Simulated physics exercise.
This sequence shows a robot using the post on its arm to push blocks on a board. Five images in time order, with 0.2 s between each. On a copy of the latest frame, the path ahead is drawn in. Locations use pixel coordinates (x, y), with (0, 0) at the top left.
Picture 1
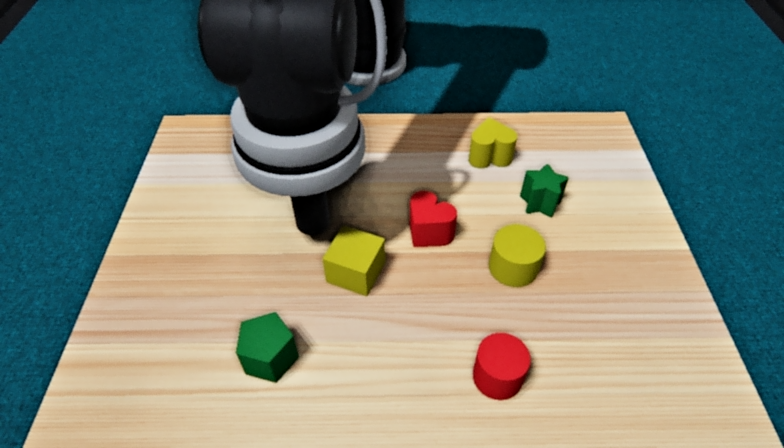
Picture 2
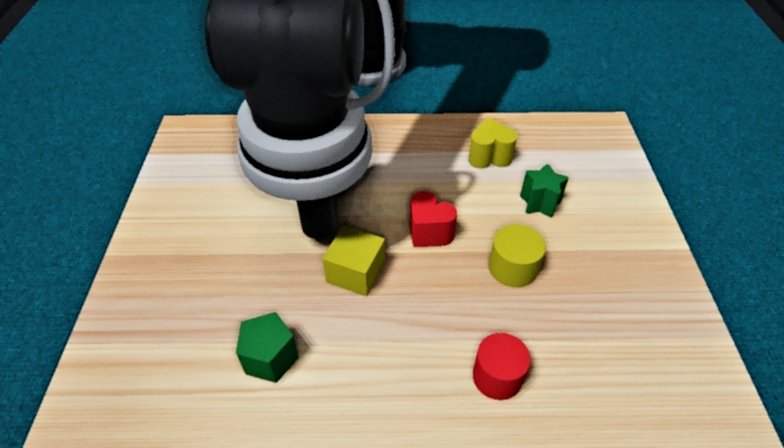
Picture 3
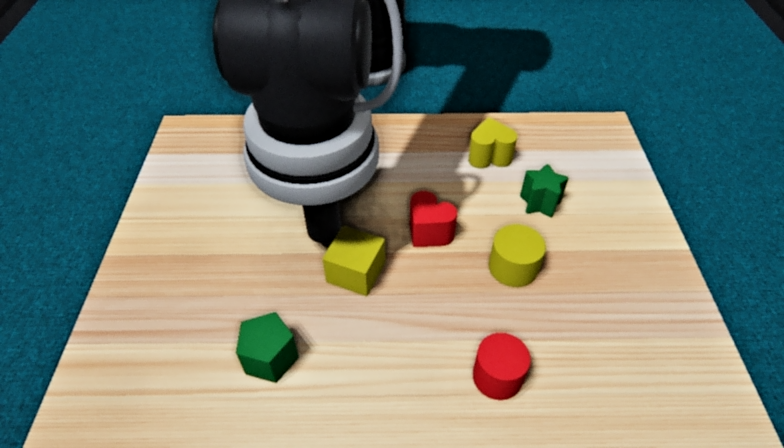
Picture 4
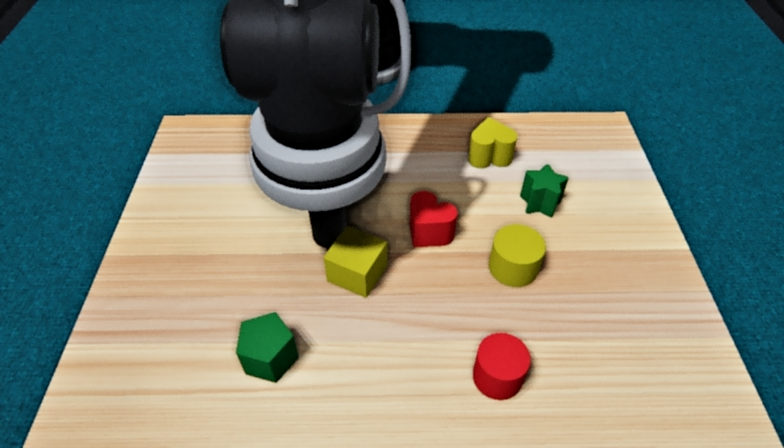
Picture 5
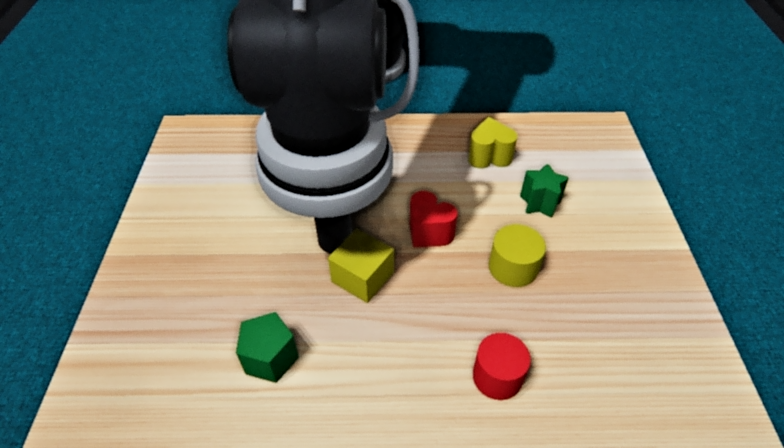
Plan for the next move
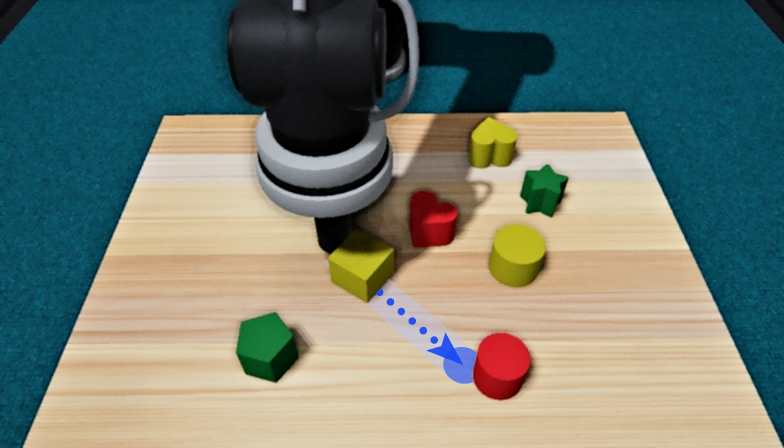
A black robot arm with pale rings moves over a light wooden board on a teal surface, seen from above at a fixed angle. A yellow block sits by its post, with a red heart, yellow heart, green star and yellow cylinder to the right, and a green pentagon and red cylinder nearer. The post edges right and nearer, then nudges the yellow block slightly the same way, turning it a little.
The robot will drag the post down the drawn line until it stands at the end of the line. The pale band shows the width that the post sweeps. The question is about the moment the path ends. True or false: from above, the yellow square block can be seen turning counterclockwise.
That claim is false.
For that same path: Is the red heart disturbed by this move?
That block is not shifted.
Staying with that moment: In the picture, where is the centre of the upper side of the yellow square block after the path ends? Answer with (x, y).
Pixel (457, 388).
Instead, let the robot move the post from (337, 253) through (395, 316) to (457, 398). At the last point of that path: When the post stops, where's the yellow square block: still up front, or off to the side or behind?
Held in front.
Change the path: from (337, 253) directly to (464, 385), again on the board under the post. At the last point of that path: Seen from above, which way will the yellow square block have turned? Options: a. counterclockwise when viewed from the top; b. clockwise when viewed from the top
That would be b.
The drawn path runs in a line from (337, 253) to (463, 365).
What follows on the original path. One third of the way, post (374, 276); yellow square block (398, 294), turned 15° clockwise.
Two thirds of the way, post (417, 313); yellow square block (436, 340), turned 40° clockwise.
At the end, post (465, 354); yellow square block (457, 388), turned 60° clockwise; red heart not moved; red circle (514, 360).
